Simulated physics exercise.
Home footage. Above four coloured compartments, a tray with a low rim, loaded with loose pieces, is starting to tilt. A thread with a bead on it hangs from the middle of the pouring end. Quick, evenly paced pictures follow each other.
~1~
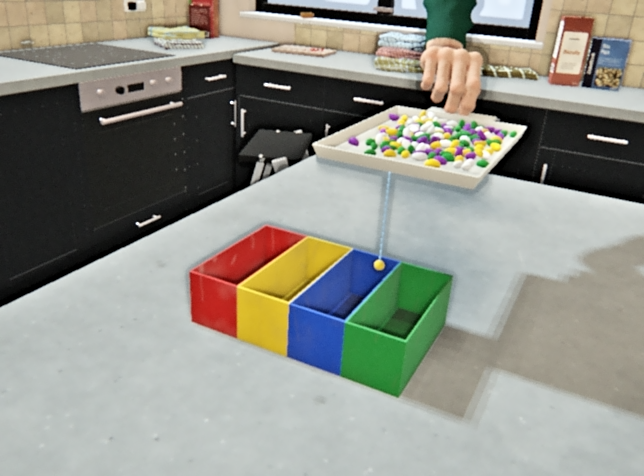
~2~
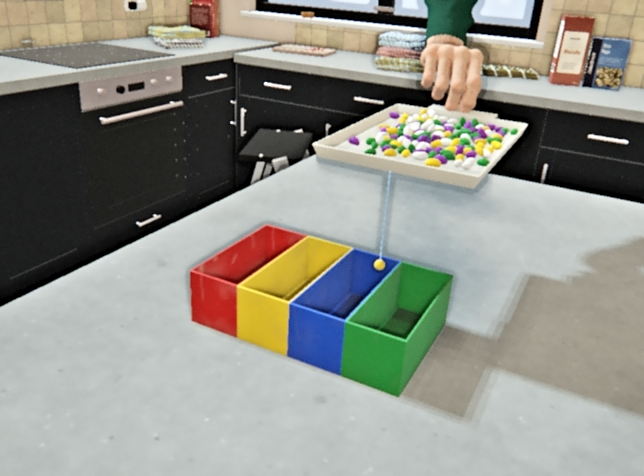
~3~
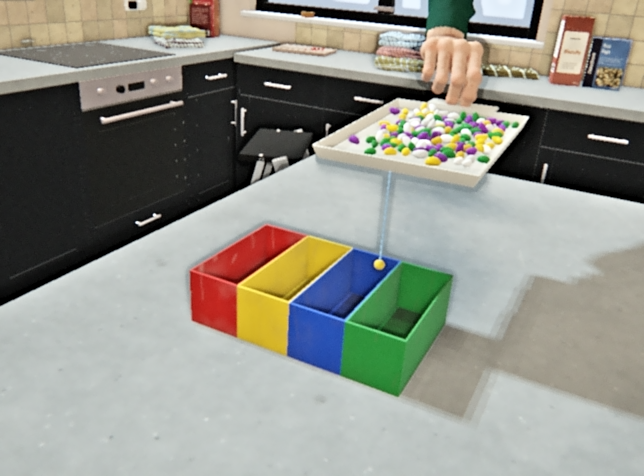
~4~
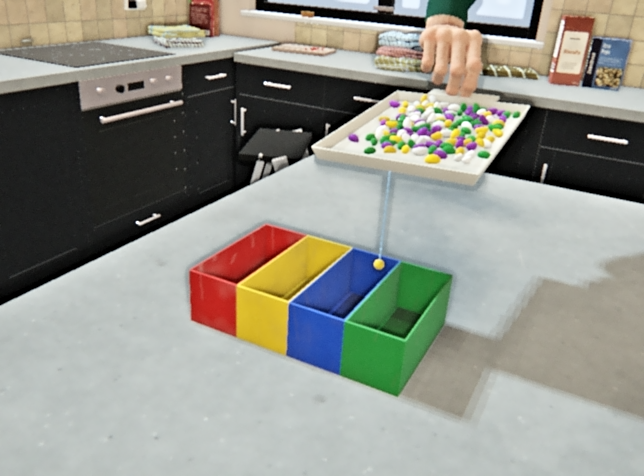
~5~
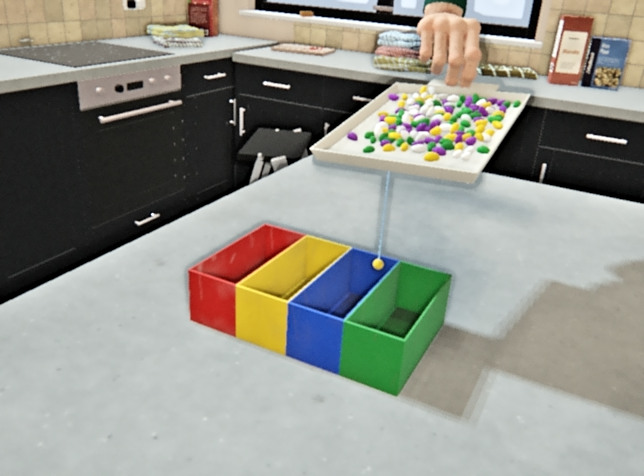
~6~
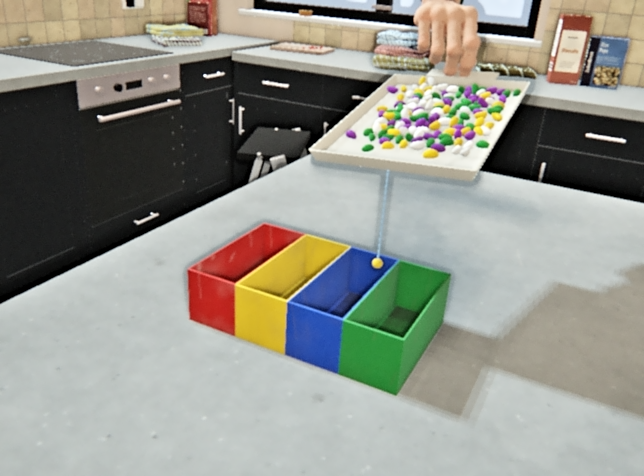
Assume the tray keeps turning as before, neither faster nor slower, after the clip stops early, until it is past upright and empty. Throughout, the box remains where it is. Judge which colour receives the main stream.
Receiving the main stream: Yellow.
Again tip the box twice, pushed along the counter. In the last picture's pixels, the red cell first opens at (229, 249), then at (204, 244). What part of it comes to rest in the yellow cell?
The first position comes out at 40 per cent, the other at 10 per cent.
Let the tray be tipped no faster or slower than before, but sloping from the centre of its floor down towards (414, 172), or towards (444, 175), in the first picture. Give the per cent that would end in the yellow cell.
10 and 0 per cent, in that order.
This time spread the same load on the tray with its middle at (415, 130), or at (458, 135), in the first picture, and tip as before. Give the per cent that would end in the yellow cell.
Estimate: 60 % first, 50 % second.
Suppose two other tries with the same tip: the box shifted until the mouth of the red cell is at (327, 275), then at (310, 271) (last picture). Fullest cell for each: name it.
First place: Red; second place: The red one.
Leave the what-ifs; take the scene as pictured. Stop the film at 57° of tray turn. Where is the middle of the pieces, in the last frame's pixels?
Its middle sits at about pixel (369, 127).
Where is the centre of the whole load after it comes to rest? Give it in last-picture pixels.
Around (299, 318).
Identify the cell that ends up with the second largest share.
It's the blue one.
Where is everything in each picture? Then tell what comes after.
The first picture shows corners of the pouring end (319, 144) and (475, 175), level; middle of the load (437, 140), jelly beans; bead on its thread (379, 265); red cell (214, 299); yellow cell (263, 316); blue cell (315, 334); green cell (373, 354).
The second picture shows corners of the pouring end (319, 144) and (475, 174), level; middle of the load (438, 139).
The third picture shows corners of the pouring end (319, 145) and (475, 173), tipped barely, lowest at the left corner; middle of the load (438, 135).
The fourth picture shows corners of the pouring end (318, 146) and (475, 172), tipped a little, lowest at the left corner; middle of the load (439, 125).
The fifth picture shows corners of the pouring end (316, 147) and (473, 170), tipped a little, lowest at the left corner; middle of the load (439, 119).
The sixth picture shows corners of the pouring end (315, 148) and (472, 168), tipped a little, lowest at the left corner; middle of the load (438, 112); red cell (212, 297); yellow cell (261, 314); blue cell (313, 332); green cell (371, 352).
Just after the last frame, tray tipped steeply; almost all on the tray; just a few in the yellow cell; just a few in the blue cell; just a few falling or outside the box.
A moment on, tray tipped right over; just a few on the tray; roughly half in the yellow cell; roughly a quarter in the blue cell; about a tenth in the red cell; just a few in the green cell; about a tenth falling or outside the box.
Further on, tray tipped past a quarter turn; roughly half in the yellow cell; roughly a third in the blue cell; about a tenth in the red cell; just a few in the green cell; just a few falling or outside the box.
When it is over, tray tipped past a quarter turn; roughly half in the yellow cell; roughly a third in the blue cell; about a tenth in the red cell; just a few in the green cell; just a few outside the box.
